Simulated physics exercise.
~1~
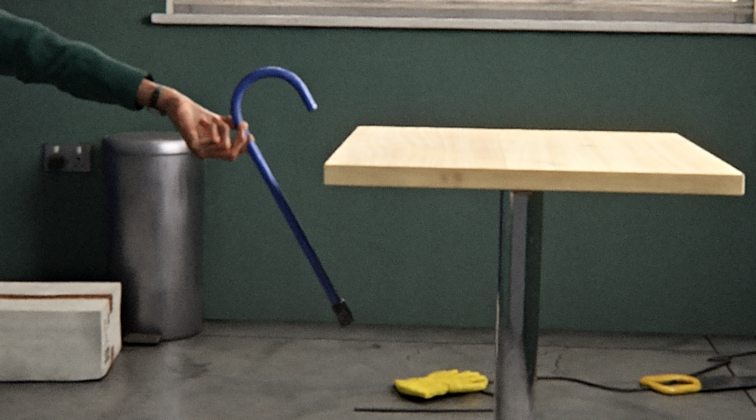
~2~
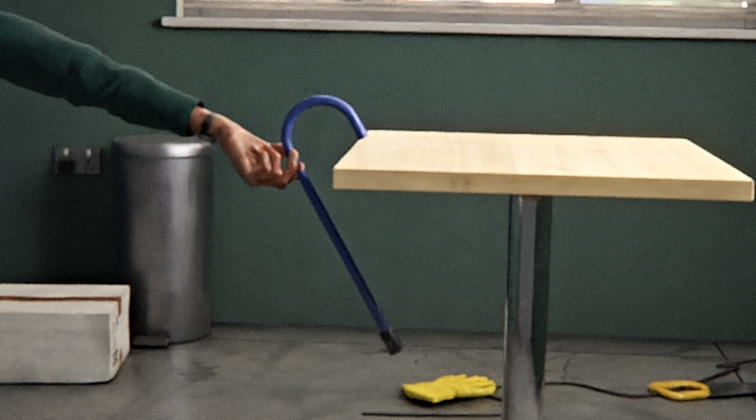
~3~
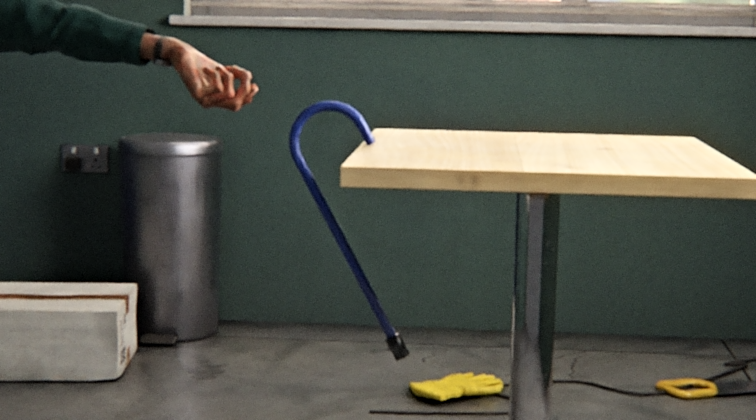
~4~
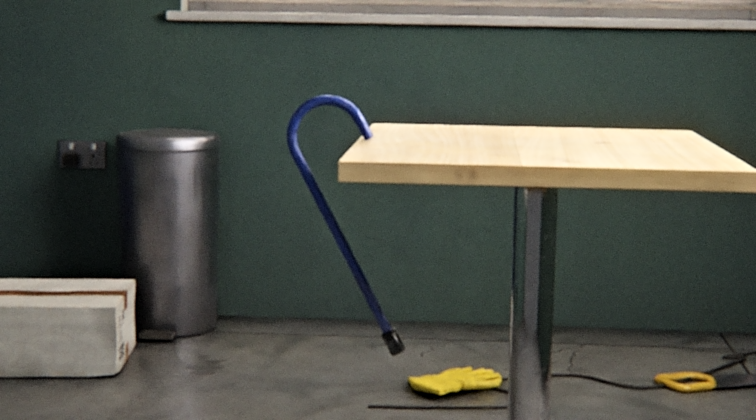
A blue cane with a curved crook and a dark tip is held by a hand in a dark green sleeve, left of a pale wooden table on a metal post. The slightly swaying view faces a dark green wall, with a grey metal bin and a whitish box at left and a yellow glove on the grey floor. The hand moves the cane right and rests the end of its crook on the table's left edge. It then lets go, draws back and leaves the view. The cane stays hanging from the table, its shaft slanting down above the floor.
